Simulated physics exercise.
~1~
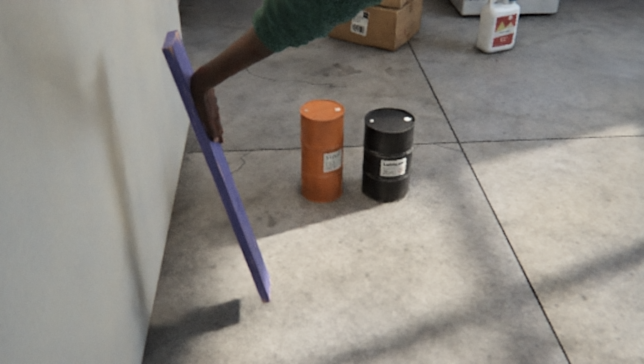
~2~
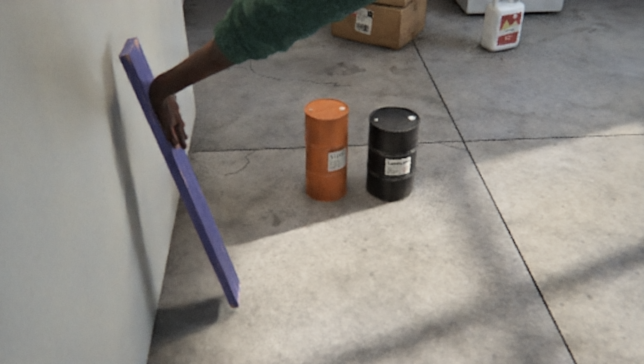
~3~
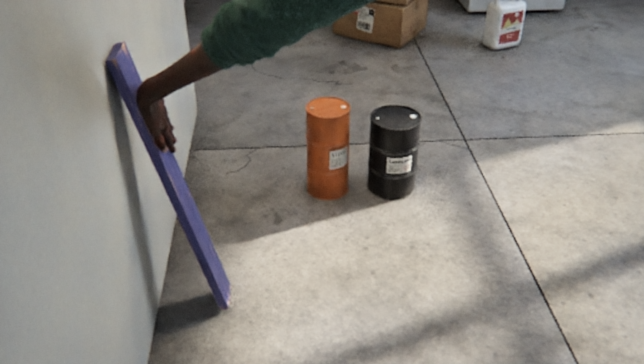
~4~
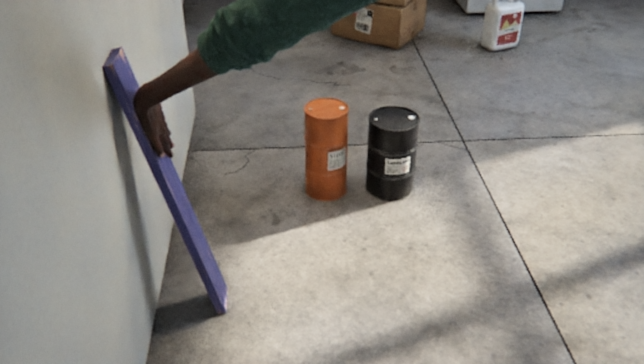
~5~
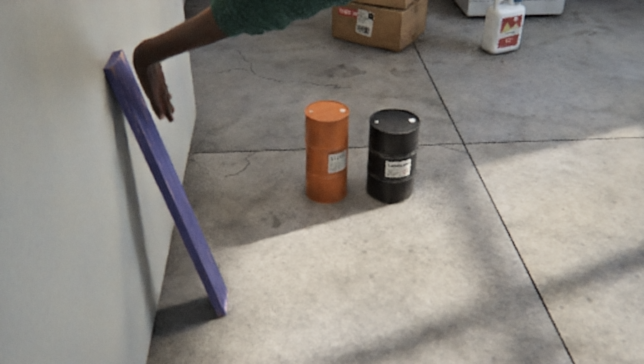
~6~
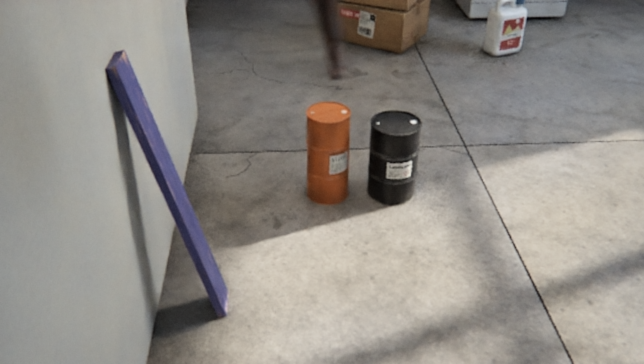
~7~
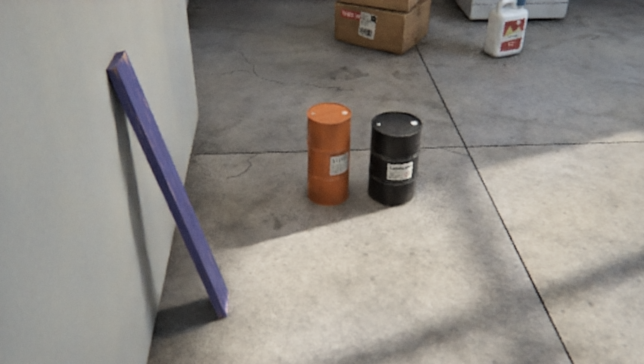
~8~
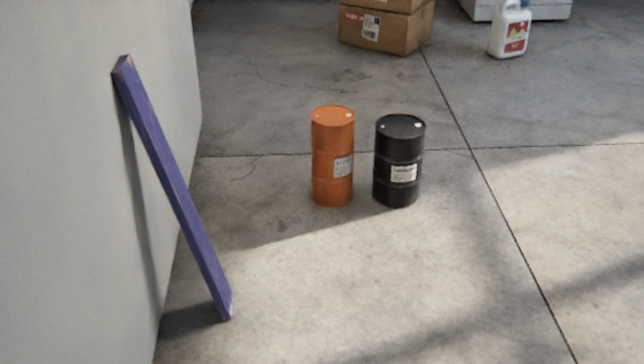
A blue plank is held at a slant by a hand in a dark green sleeve, beside a pale wall on the left. An orange canister and a black canister stand on the concrete floor to its right, with cardboard boxes and a white jug farther back. The hand shifts the plank left until its upper end leans against the wall, then makes small adjustments. The fingers come away from the plank, and the arm draws back out of view. The plank stays leaning on the wall, and both canisters remain standing where they were.
